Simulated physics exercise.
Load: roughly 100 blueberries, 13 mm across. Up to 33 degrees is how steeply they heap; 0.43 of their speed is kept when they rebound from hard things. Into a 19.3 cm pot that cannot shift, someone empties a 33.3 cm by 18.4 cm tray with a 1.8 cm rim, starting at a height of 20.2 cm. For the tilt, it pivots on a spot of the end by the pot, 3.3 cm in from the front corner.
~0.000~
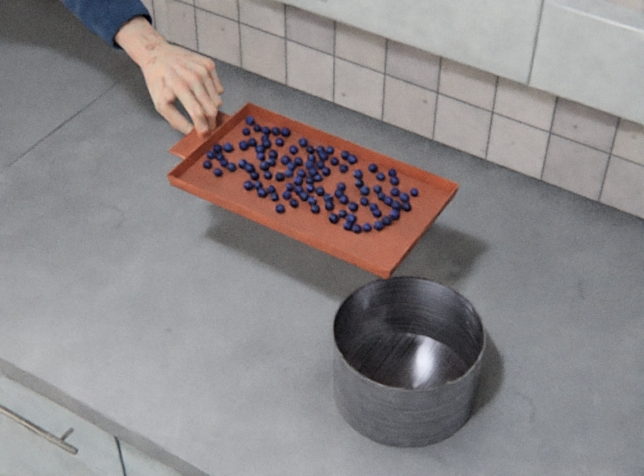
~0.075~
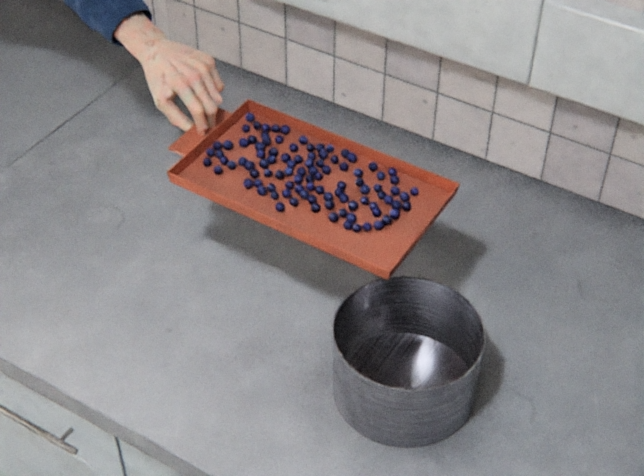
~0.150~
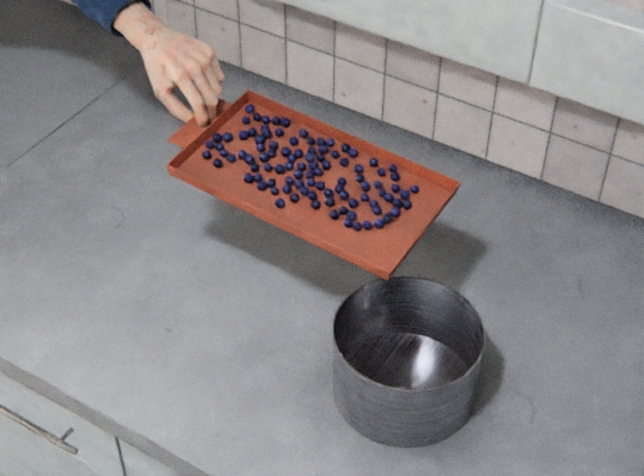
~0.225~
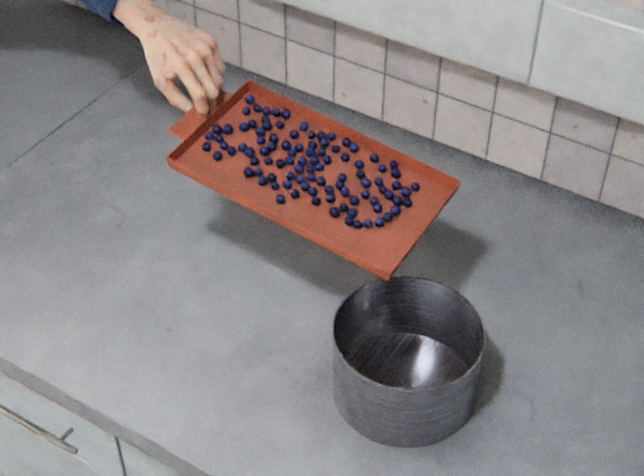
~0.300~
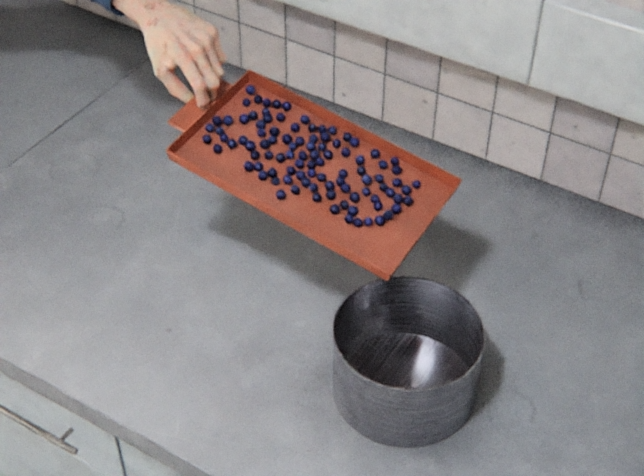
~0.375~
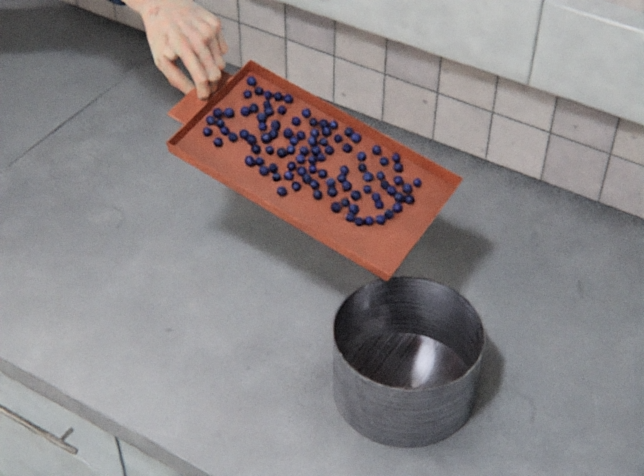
A hand slowly tilts a reddish-brown tray of blueberries, raising its left end above the counter.
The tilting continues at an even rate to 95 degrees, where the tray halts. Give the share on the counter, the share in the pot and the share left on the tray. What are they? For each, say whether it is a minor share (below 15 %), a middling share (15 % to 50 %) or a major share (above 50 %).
In the end counter: I'd expect little or nothing. Pot: I'd expect the greater amount. Left on the tray: I'd expect little or nothing.
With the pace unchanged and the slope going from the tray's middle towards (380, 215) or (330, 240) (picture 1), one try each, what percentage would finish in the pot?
I'd put it at roughly 35 per cent for the first tilt and roughly 65 per cent for the second.
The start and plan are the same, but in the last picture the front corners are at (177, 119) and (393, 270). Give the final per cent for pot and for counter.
Final per cent - pot 35, counter 65.
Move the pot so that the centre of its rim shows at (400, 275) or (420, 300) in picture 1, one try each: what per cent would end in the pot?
About 0 and 65 per cent.
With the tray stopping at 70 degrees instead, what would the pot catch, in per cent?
Roughly 5 %.
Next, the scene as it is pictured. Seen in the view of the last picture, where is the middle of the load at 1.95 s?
(393, 229) or thereabouts.
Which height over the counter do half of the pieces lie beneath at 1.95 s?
Some 26 cm above the counter.
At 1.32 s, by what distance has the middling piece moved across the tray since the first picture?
It has moved some 12 cm from its start.
After 1.32 s, tilt 51 degrees; the tray holds 100 %, the pot 0 %.
After 1.95 s, tilt 76 degrees; the tray holds 95 %, the pot 5 %.
After 2.63 s, tilt 95 degrees; the tray holds 35 %, the pot 10 %.
By 3.7 s all is still; counter 5 %, pot 95 %, tray 0 %.
